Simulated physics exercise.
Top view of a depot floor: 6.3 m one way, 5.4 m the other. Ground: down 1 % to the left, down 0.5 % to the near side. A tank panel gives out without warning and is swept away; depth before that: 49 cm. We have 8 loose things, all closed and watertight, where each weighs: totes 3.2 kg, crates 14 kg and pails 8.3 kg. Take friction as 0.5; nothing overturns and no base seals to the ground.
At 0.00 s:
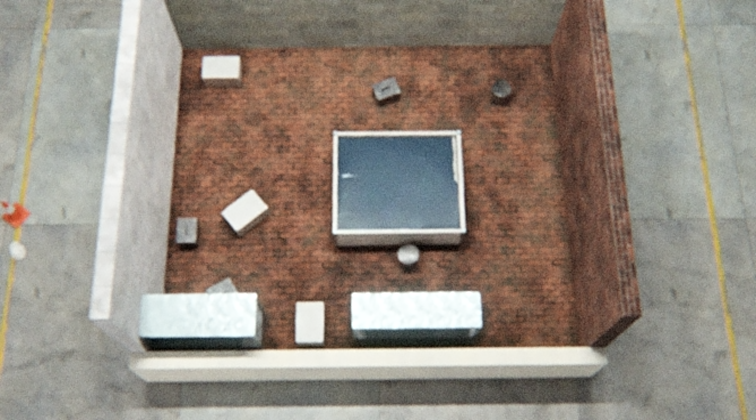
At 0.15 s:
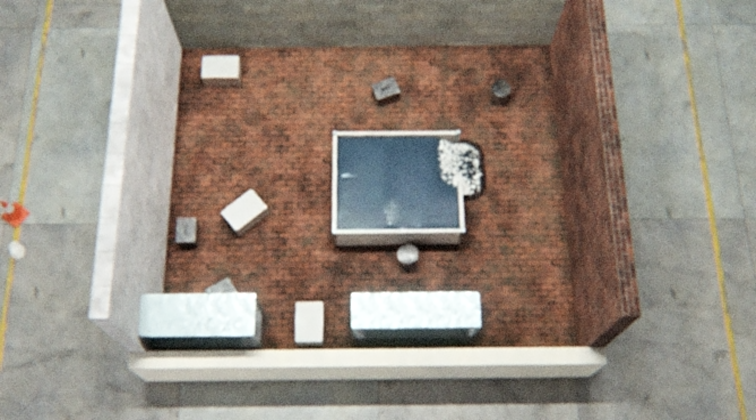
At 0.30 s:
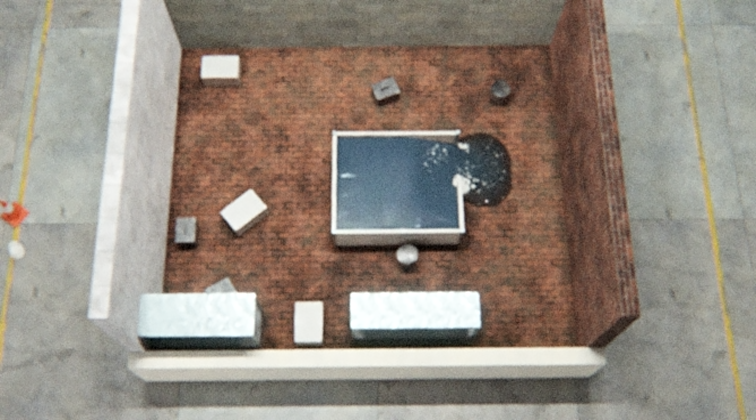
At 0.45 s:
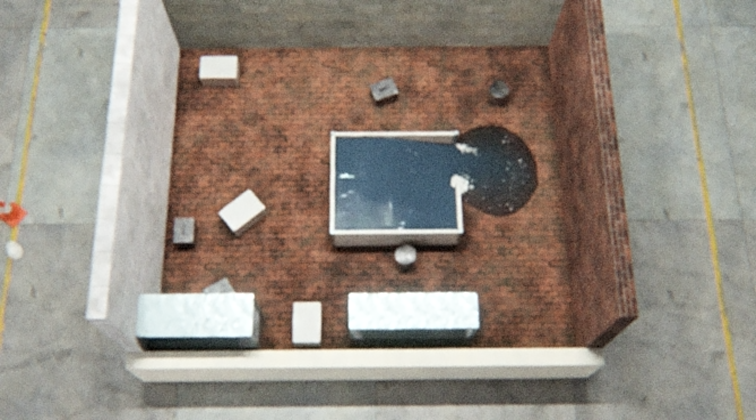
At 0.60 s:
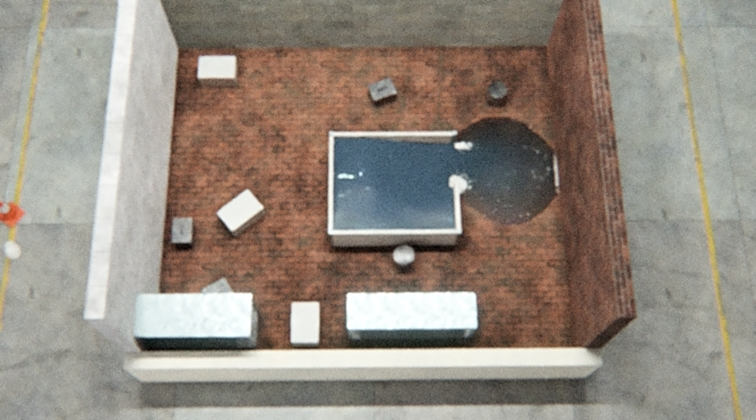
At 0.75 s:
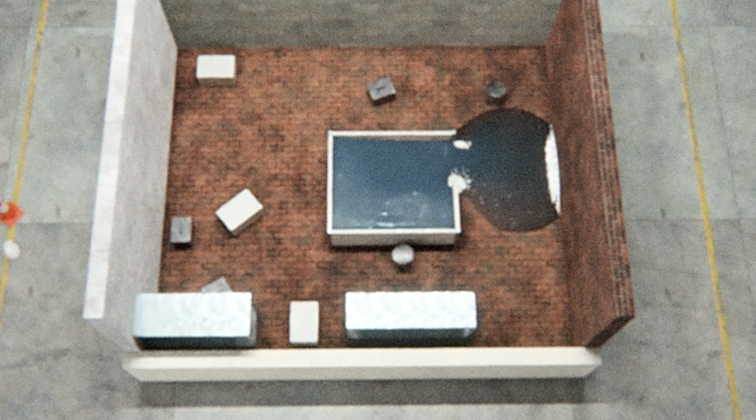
On a walled brick floor, dark water bursts from a tank's right side and spreads to the right wall.
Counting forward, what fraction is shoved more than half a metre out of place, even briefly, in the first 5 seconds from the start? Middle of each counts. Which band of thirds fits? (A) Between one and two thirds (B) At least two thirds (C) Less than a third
C, less than a third.
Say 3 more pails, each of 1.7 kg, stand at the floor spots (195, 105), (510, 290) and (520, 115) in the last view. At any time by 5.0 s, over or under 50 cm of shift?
Within the mark, beyond the mark, beyond the mark.
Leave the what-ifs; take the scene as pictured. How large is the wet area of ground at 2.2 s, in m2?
About 10.5 m2.
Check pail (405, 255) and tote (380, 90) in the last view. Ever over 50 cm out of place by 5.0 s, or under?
Stays within; exceeds it.
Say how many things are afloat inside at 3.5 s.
My tally comes to 0.
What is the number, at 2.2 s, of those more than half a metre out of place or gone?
I make it 0.
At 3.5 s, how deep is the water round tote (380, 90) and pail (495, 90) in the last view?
About 3 and 6 cm.
After 1.1 s 0 of 8 are over 50 cm from their spots; 0 afloat.
After 2.2 s 0 of 8 are over 50 cm from their spots; 0 afloat.
After 3.5 s 0 of 8 are over 50 cm from their spots; 0 afloat.
After 5.0 s 1 of 8 are over 50 cm from their spots, and 1 have been at some point; 0 afloat.
